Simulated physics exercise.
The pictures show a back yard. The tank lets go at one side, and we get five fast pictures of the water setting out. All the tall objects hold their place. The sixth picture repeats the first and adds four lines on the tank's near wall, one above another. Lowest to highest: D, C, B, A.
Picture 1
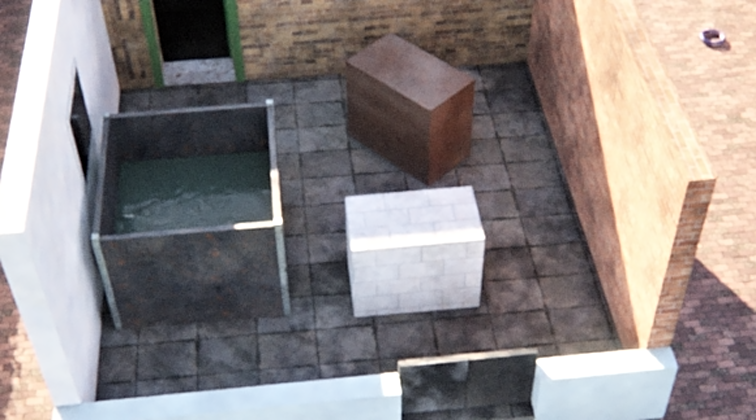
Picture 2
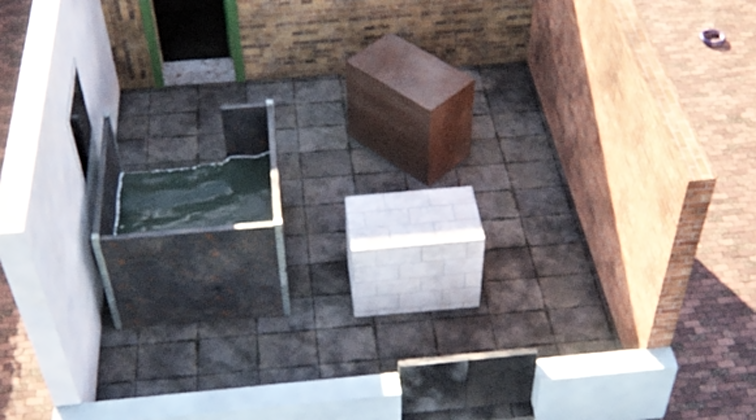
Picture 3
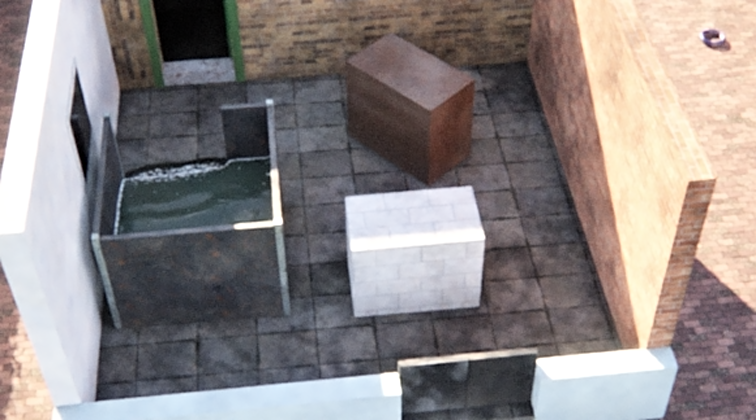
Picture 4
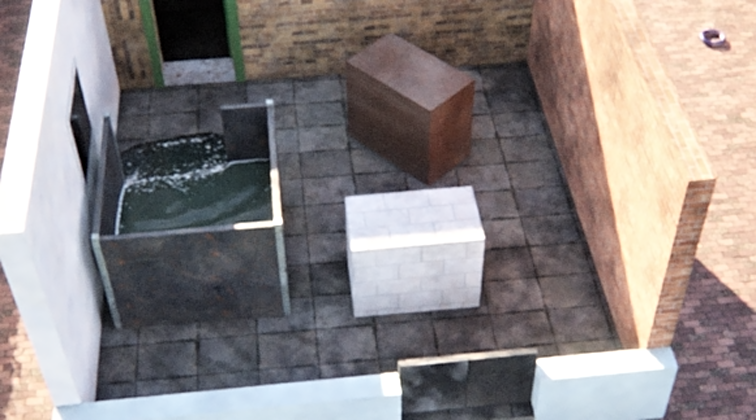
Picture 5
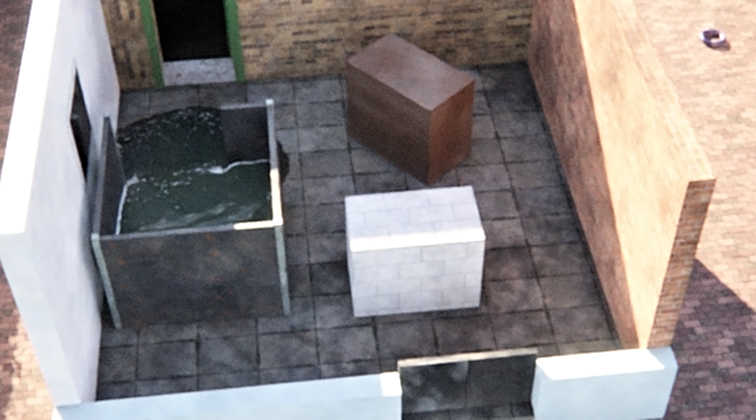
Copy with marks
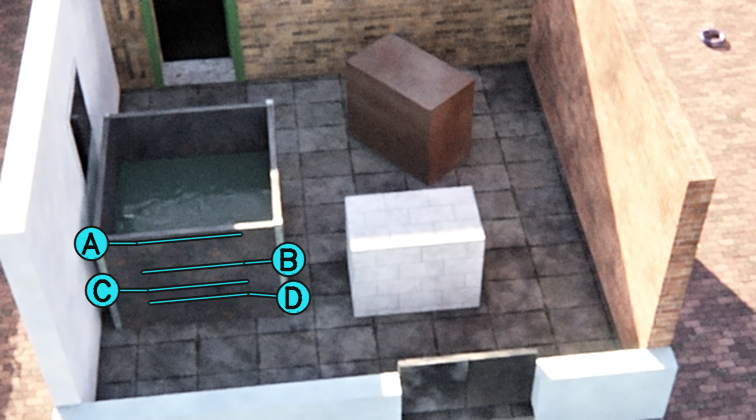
A dark tank of still green water stood in a walled, paved yard beside a brown block and a white one, then part of its back side vanished and water surged out behind it.
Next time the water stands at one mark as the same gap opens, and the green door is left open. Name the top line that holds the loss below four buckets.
The limit is D.
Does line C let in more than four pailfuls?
Yes, that goes wrong.
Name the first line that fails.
It is C.
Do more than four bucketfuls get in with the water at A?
Yes.
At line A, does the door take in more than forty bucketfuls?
Yes, clearly.
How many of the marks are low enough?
One.
On the marked copy, A at (188, 238); B at (194, 267); C at (197, 285); D at (199, 298); from the bottom up D, C, B, A.
Choosing A, dozens of bucketfuls pour in.
Choosing B, dozens of bucketfuls pour in.
Choosing C, about 12 bucketfuls get in.
Choosing D, a bucket or two gets in.
